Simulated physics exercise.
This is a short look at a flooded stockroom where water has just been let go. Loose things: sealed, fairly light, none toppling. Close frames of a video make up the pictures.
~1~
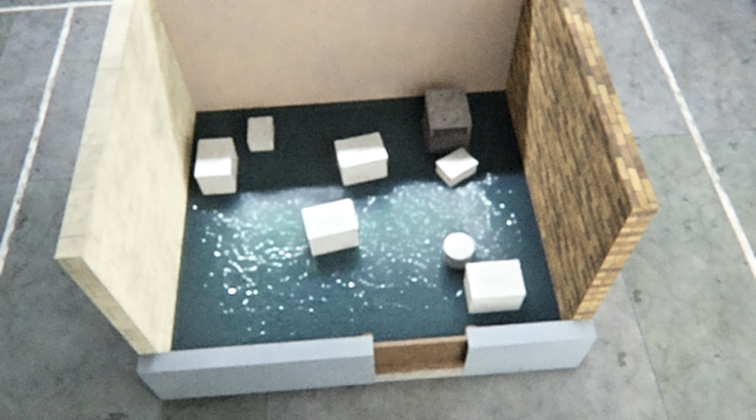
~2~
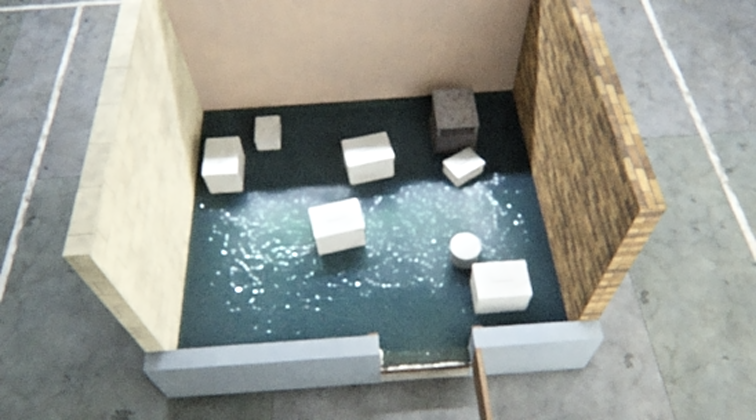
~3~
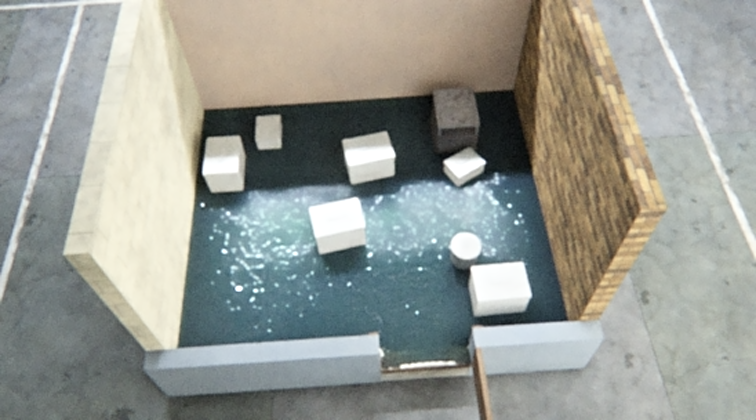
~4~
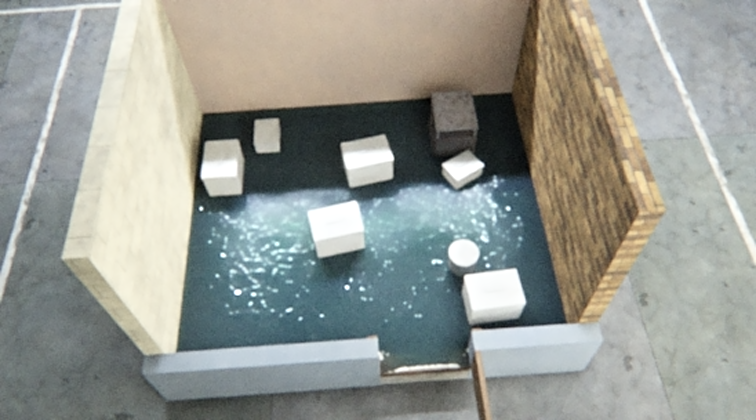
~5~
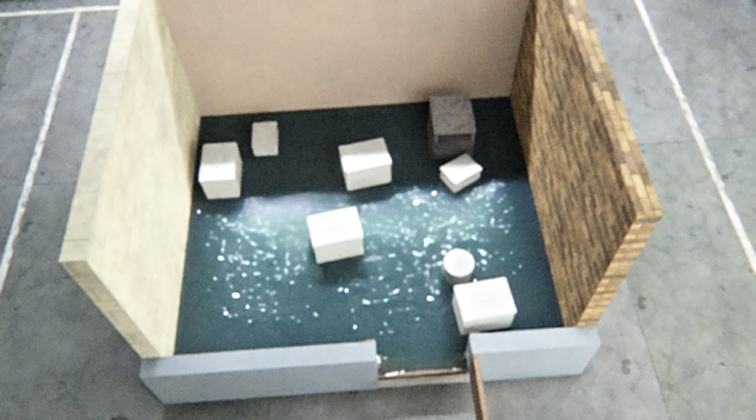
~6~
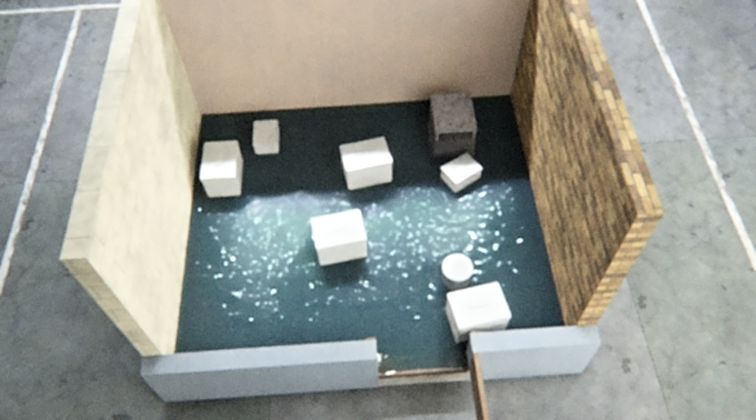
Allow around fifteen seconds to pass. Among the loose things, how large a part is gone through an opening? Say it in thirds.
It will most likely fall inside the middle range.
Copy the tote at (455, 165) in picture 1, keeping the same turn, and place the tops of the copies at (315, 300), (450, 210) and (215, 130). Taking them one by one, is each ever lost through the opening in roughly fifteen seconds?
One after the other: Yes, yes, still in.
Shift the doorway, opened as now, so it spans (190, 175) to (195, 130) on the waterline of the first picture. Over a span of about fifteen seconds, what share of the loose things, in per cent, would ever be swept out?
Some 30 per cent.
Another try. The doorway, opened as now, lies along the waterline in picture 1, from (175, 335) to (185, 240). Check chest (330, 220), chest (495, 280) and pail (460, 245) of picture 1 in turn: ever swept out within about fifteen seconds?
Each in turn: Exits, never leaves, never leaves.
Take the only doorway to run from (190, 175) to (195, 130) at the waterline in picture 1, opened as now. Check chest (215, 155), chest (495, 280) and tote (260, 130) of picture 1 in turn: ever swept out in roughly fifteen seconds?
Outcome for each, in the order asked: Flushed / not flushed / flushed.
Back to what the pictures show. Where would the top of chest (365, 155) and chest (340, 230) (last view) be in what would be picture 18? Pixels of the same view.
The first top is close to (384, 179) and the second close to (381, 281).
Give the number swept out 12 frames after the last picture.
That comes to 2.
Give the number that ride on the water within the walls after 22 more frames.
The count comes to 4.
A moment on, 0 of 7 are out; 7 afloat.
Next, 2 of 7 are out; 5 afloat.
Later, 3 of 7 are out; 4 afloat.
In the end, 3 of 7 are out; 4 afloat.
